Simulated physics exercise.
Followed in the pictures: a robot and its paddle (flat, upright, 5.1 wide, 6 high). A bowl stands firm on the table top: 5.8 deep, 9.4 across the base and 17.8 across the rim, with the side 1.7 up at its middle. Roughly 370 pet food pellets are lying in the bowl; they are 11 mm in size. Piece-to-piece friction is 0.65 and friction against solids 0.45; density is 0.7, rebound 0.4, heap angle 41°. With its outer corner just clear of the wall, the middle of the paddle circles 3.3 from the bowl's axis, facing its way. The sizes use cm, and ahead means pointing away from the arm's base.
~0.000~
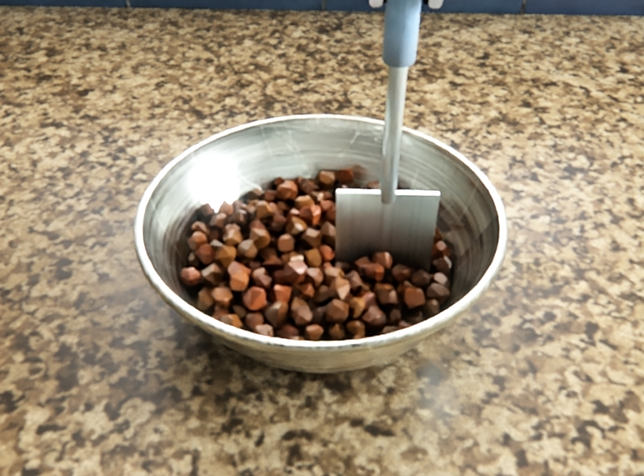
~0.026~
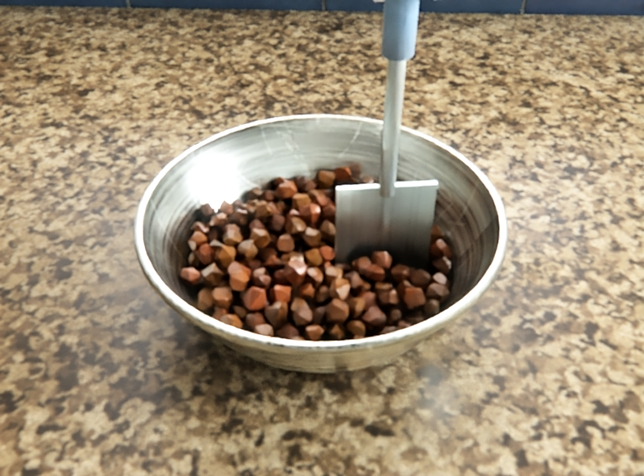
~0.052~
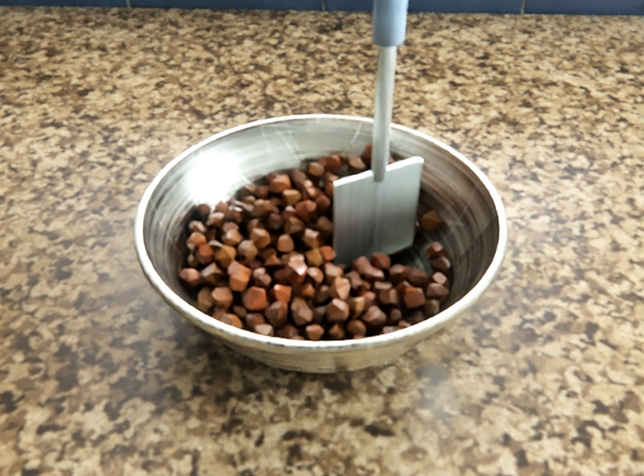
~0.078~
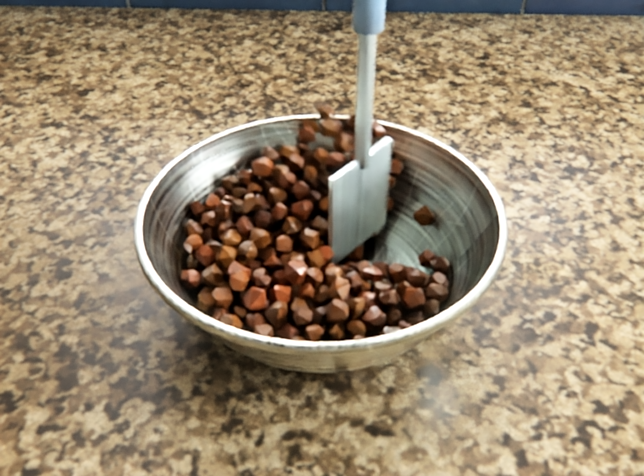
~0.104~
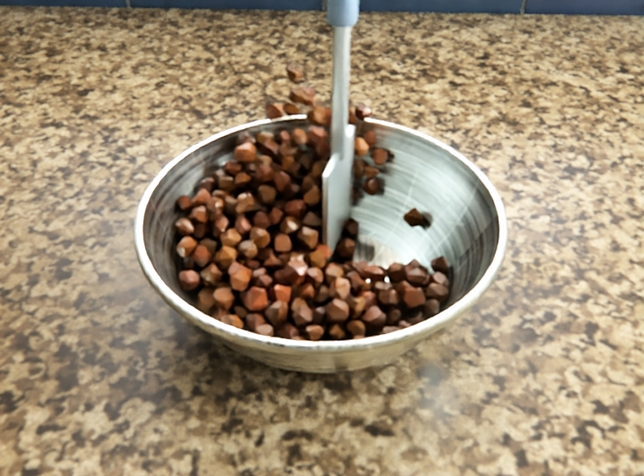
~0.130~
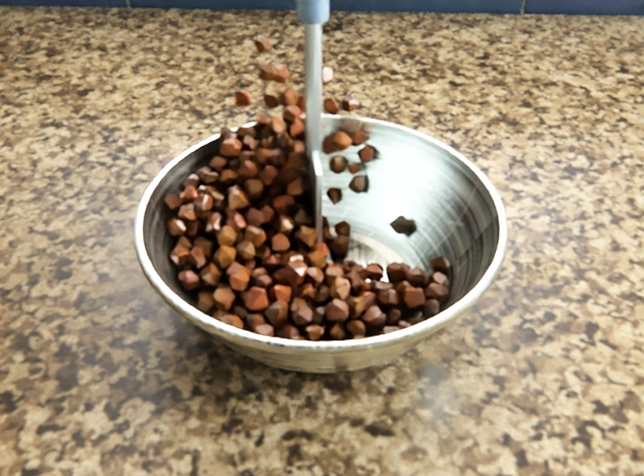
A robot's pale blue-grey tool with a flat metal paddle reaches down into a silver metal bowl on a mottled brown and tan countertop, seen from above at a steady angle. Reddish-brown pellets fill the bowl's lower part, the paddle standing at right. The paddle turns edge-on while sweeping back and leftward, piling pellets against the far left side, baring metal at right and tossing several above the rim.
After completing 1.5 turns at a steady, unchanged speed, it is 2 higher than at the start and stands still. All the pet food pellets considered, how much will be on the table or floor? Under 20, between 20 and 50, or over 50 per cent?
Between 20 and 50 per cent.
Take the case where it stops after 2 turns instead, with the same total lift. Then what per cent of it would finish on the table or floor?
Close to 35 in a hundred.
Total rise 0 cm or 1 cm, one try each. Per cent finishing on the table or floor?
I'd reckon around 45 and 40 per cent.
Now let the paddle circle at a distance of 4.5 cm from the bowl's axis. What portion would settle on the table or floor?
That would make it around 30 percent.
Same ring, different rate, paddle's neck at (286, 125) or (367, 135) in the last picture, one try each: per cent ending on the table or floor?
About 40 and 10 %.
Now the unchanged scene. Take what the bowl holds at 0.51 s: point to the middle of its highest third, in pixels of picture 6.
In the last picture it sits around (342, 174).
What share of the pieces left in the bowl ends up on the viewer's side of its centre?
Roughly 45 per cent.
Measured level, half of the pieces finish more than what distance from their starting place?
I'd estimate close to 9 cm.
After 0.32 s, 268° round, highest piece 10 above the table; 293 in the bowl, 36 on the table or floor, 38 in flight or on the tool.
After 0.51 s, 77° round, highest piece 8 above the table; 249 in the bowl, 106 on the table or floor, 12 in flight or on the tool.
After 0.80 s, 180° round, highest piece 7 above the table; 237 in the bowl, 130 on the table or floor.
After 1.50 s, 180° round, highest piece 7 above the table; 237 in the bowl, 130 on the table or floor.
In the end, 237 in the bowl, 130 on the table or floor. That is 35 % on the table or floor.
